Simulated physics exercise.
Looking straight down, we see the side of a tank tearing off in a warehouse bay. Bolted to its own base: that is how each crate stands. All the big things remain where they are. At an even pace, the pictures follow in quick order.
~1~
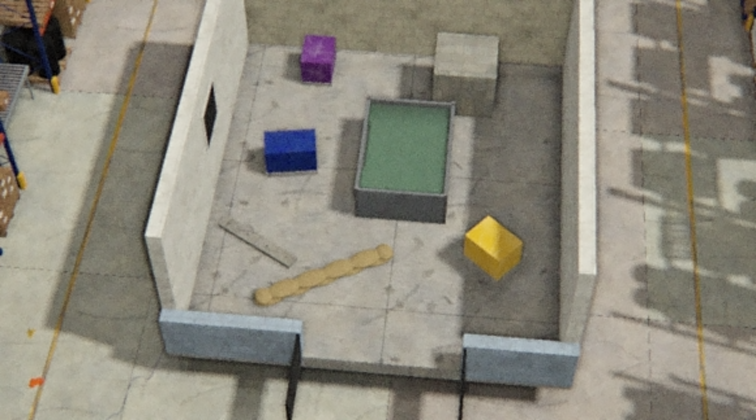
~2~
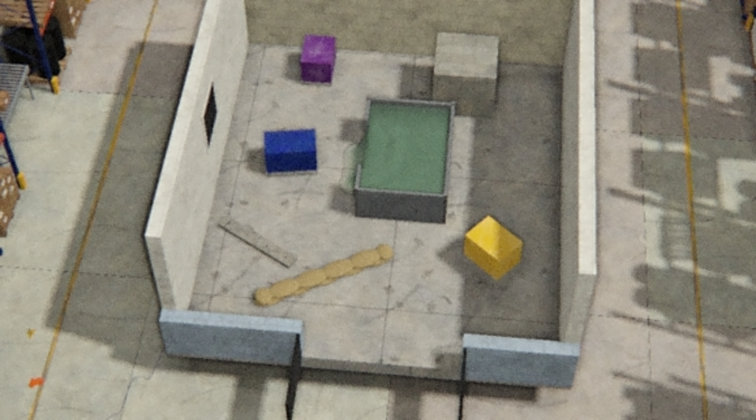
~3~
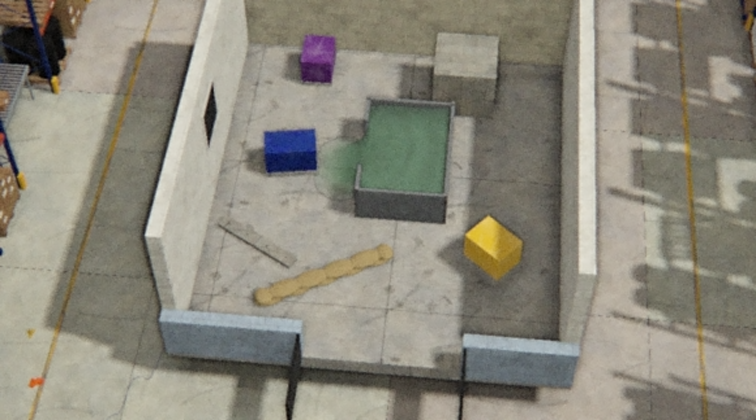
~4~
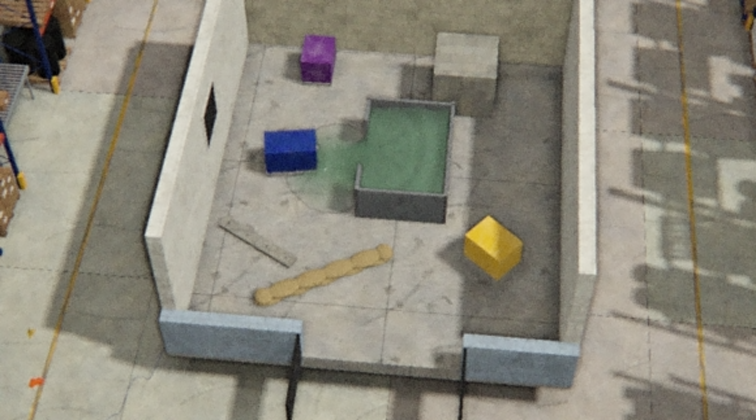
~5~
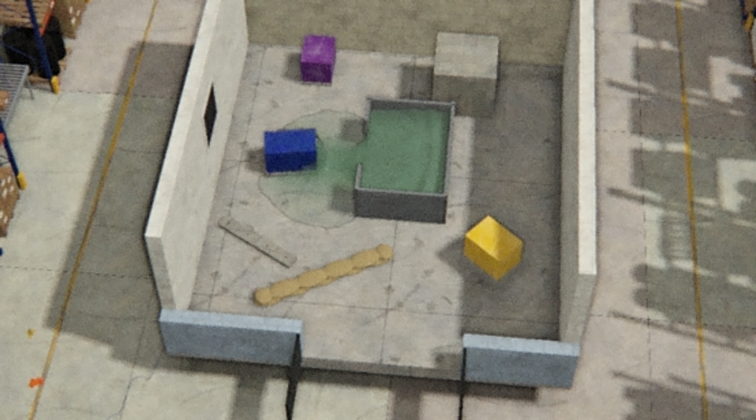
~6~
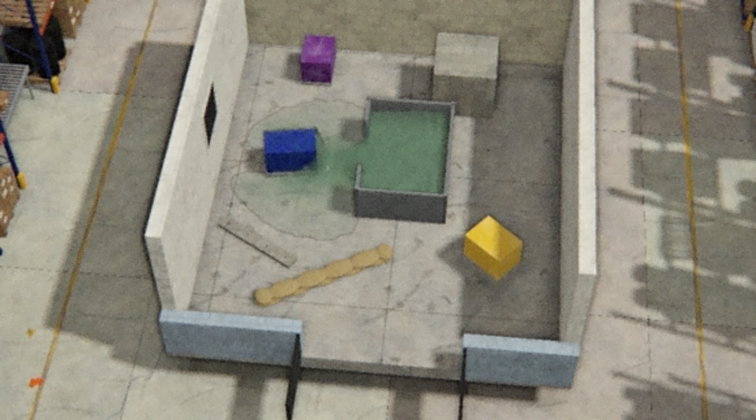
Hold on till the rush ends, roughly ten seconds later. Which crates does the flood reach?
The blue crate is reached; the yellow crate is not reached; the purple crate is reached.
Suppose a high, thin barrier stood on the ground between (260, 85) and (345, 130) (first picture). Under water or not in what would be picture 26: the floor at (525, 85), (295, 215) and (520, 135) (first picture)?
Taking the three spots in order: Spared, soaked, spared.
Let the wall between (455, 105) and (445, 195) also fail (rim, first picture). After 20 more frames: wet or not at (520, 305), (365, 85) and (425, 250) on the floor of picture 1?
Obs. 1: Sodden; obs. 2: Sodden; obs. 3: Sodden.
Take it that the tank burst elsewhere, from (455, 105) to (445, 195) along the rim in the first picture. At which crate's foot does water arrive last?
Answer: The blue crate.
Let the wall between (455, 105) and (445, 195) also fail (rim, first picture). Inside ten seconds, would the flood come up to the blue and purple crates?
As I see it, the blue crate is not reached, and the purple crate gets reached.
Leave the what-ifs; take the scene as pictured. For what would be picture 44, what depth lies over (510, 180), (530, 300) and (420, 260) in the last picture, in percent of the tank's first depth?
0, 2, 2 %.
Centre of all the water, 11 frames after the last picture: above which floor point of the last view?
The water's middle lies around (336, 167).
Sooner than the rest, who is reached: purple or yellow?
The purple-painted one it is.
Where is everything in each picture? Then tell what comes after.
The first picture shows the open tank at (406, 148) is whole and still.
In the second picture, water pours out at (365, 160) and has run to (355, 147).
In the third picture, water pours out at (365, 162) and has run to (330, 145).
In the fourth picture, water pours out at (365, 162) and has run to (291, 179).
In the fifth picture, water pours out at (365, 162) and has run to (264, 185).
In the sixth picture, the front is at (237, 188), out from the gap at (365, 162).
A moment on, water covers 25 % of the floor; the blue crate water round its plinth, the yellow crate not reached, the purple crate water round its plinth.
Next, water covers 40 % of the floor; the blue crate water round its plinth, the yellow crate not reached, the purple crate water round its plinth.
Then, water covers 50 % of the floor; the blue crate water round its plinth, the yellow crate not reached, the purple crate water round its plinth.
Later, water covers 75 % of the floor; the blue crate water round its plinth, the yellow crate water round its plinth, the purple crate water round its plinth.
In the end, water covers 95 % of the floor; the blue crate was topped, the yellow crate stayed above the water, the purple crate was topped.
